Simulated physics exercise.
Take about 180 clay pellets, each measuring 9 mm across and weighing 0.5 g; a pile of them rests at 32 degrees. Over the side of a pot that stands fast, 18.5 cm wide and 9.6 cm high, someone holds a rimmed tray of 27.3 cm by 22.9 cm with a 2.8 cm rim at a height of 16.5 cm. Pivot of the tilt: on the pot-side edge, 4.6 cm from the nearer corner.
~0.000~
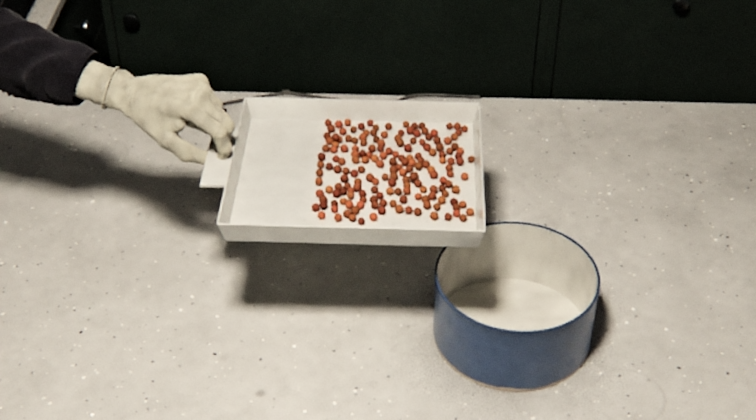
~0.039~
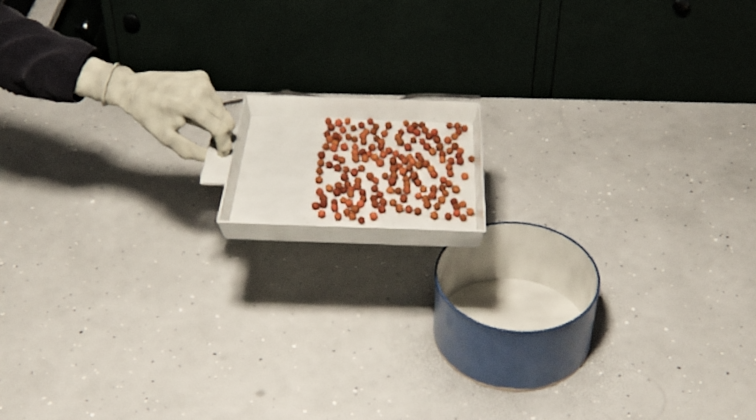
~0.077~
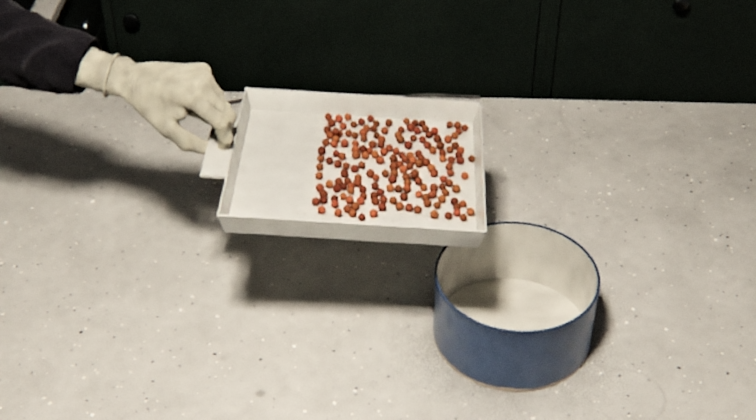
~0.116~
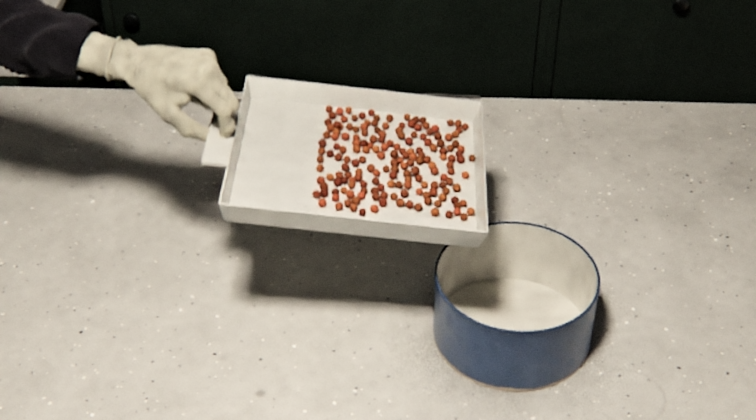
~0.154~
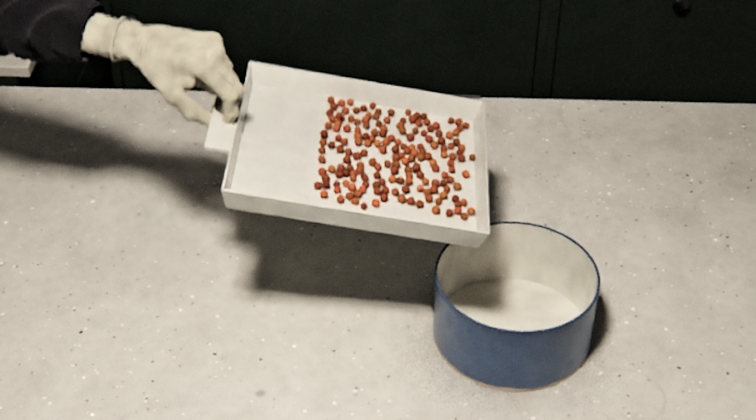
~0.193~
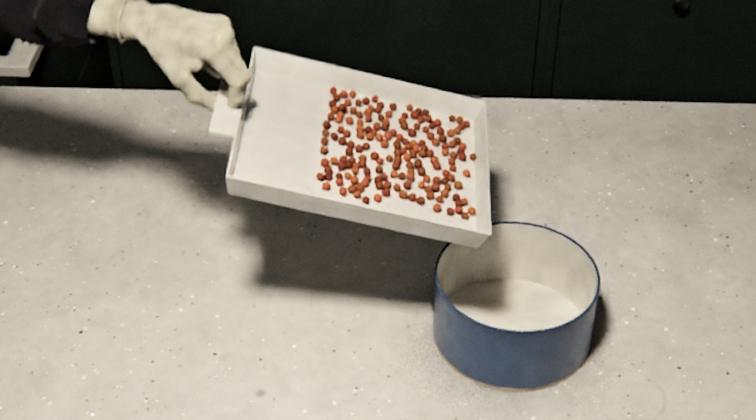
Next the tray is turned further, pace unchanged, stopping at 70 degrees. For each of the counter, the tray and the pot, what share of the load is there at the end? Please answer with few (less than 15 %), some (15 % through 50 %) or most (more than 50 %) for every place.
Counter: Few, tray: Most, pot: Few.
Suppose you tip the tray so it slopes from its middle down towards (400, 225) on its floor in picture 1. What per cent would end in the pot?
I'd say close to 20 %.
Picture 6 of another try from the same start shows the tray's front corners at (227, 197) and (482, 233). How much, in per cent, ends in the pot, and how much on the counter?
Pot 10 % / counter 0 %.
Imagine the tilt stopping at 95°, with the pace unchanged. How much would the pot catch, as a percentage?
Then about 60 per cent.
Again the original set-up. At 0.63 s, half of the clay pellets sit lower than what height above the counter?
Roughly 20 cm above the counter.
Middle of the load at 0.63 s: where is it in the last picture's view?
The middle of the load should be near (474, 157) then.
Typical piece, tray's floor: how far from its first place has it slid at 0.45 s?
4 cm.
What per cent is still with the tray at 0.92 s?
Load share: Around 95%.
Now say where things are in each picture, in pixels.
The first frame shows tray tilt 0 degrees, front corners at (224, 220) and (479, 227); middle of the pieces at (393, 170); pot at (517, 274).
The second frame shows tray tilt 1 degrees, front corners at (224, 218) and (479, 227); middle of the pieces at (393, 169).
The third frame shows tray tilt 3 degrees, front corners at (224, 211) and (480, 227); middle of the pieces at (394, 167).
The fourth frame shows tray tilt 6 degrees, front corners at (226, 200) and (482, 228), lowest corner right front; middle of the pieces at (394, 163).
The fifth frame shows tray tilt 10 degrees, front corners at (229, 187) and (483, 228), lowest corner right front; middle of the pieces at (396, 158).
The sixth frame shows tray tilt 14 degrees, front corners at (233, 174) and (485, 229), lowest corner right front; middle of the pieces at (398, 153); pot at (517, 274). Its pace works out near 110 degrees a second.
After 0.45 s, tilt 42 degrees; the tray holds 100 %, the pot 0 %.
After 0.63 s, tilt 61 degrees; the tray holds 100 %, the pot 0 %.
Then, at 0.92 s, tilt 70 degrees; the tray holds 95 %, the pot 0 %.
By 1.6 s all is still; counter 0 %, tray 95 %, pot 0 %.
